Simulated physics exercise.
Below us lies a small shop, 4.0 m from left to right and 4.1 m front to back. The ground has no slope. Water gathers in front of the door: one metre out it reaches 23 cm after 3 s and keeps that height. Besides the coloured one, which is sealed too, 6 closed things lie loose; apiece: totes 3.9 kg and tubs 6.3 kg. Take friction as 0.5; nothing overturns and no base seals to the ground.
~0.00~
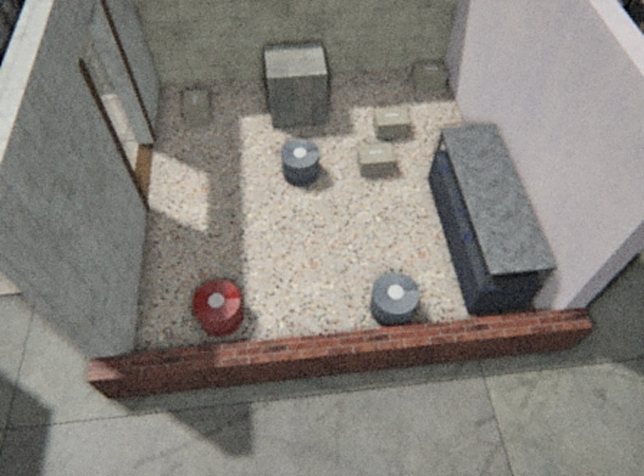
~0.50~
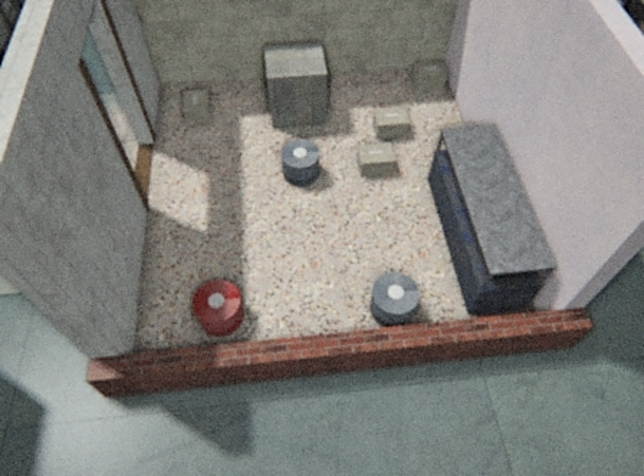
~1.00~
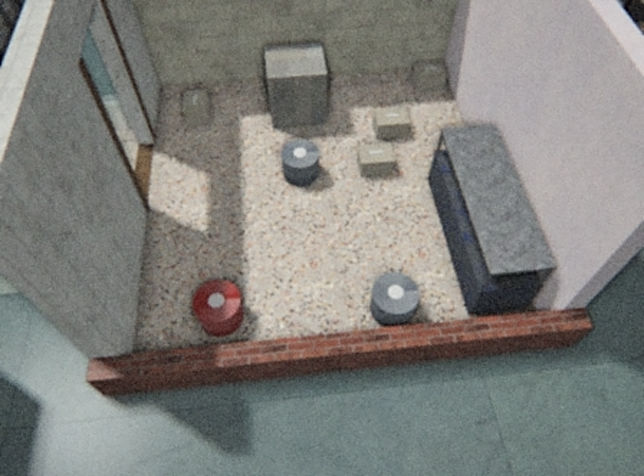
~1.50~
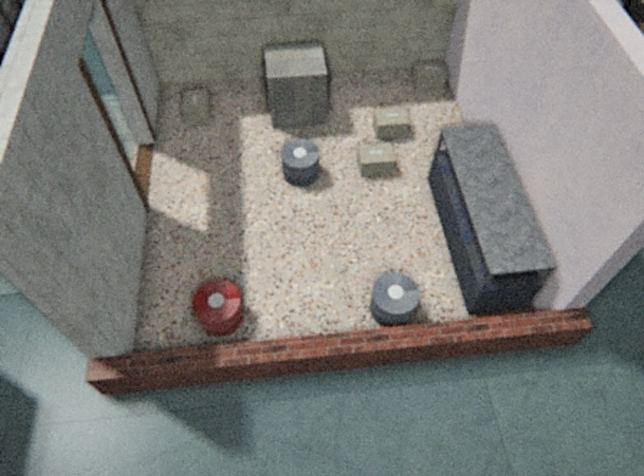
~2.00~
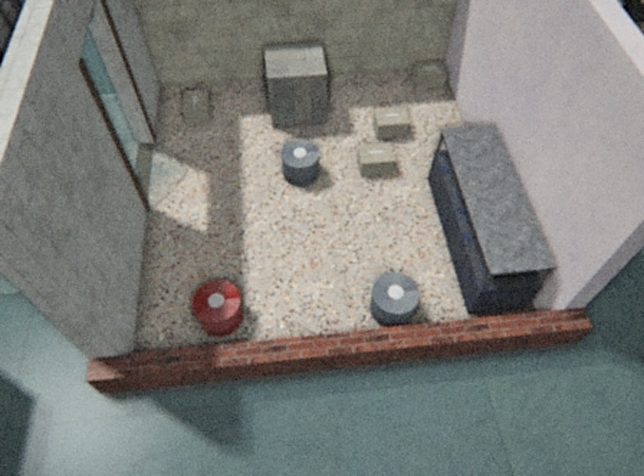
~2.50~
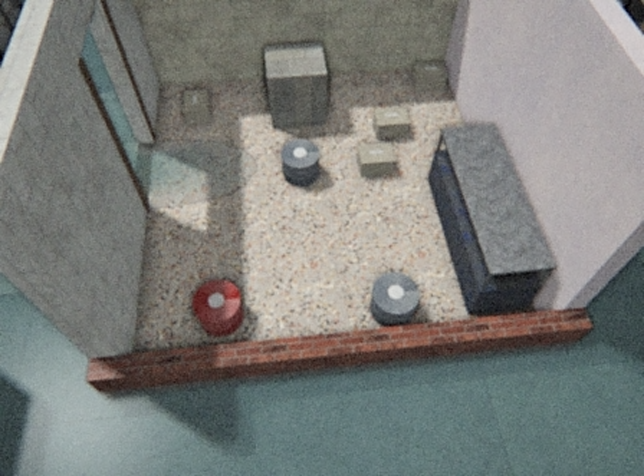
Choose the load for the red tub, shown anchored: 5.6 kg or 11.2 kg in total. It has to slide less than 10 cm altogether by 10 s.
Verdict: Only the higher weight holds it.
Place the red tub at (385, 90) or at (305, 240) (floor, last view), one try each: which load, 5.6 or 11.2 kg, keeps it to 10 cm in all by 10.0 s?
In turn: Neither holds; neither holds.
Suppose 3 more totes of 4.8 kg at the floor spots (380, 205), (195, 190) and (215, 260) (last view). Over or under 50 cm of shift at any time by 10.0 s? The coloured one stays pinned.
In turn: Over, more, short of it.
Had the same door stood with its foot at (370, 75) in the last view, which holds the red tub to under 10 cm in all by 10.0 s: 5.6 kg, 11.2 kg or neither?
Then neither weight holds it.
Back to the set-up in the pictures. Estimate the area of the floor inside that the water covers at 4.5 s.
Roughly 10.0 m2.
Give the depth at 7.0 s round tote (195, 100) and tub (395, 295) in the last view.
Roughly 5 and 7 cm.
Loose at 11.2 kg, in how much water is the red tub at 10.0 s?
About 5 cm.
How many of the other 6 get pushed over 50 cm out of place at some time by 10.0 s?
I count 6.
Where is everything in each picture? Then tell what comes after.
The red tub at (216, 301), on the bottom; water covers 0.0 m2; 0 of 7 have shifted, in the first picture.
The red tub at (216, 301), on the bottom; water covers 0.0 m2; 0 of 7 have shifted, in the second picture.
The red tub at (216, 301) rests on the ground; 0.0 m2 under water; 0 of 7 have shifted, in the third picture.
The red tub at (216, 301) rests on the ground; 0.0 m2 under water; 0 of 7 have shifted, in the fourth picture.
The red tub at (216, 301) rests on the ground; 0.2 m2 under water; 0 of 7 have shifted, in the fifth picture.
The red tub at (216, 301) rests on the ground; 1.0 m2 under water; 0 of 7 have shifted, in the sixth picture.
After 3.5 s the red tub would be 0 cm from its start with 5.6 kg and 0 cm from its start with 11.2 kg; 0 cm of water round it then.
After 4.5 s the red tub would be 0 cm from its start with 5.6 kg and 0 cm from its start with 11.2 kg; 0 cm of water round it then.
After 7.0 s the red tub would be 0 cm from its start with 5.6 kg and 0 cm from its start with 11.2 kg; 1 cm of water round it then.
After 10.0 s the red tub would be 45 cm from its start with 5.6 kg and 4 cm from its start with 11.2 kg; 5 cm of water round it then.
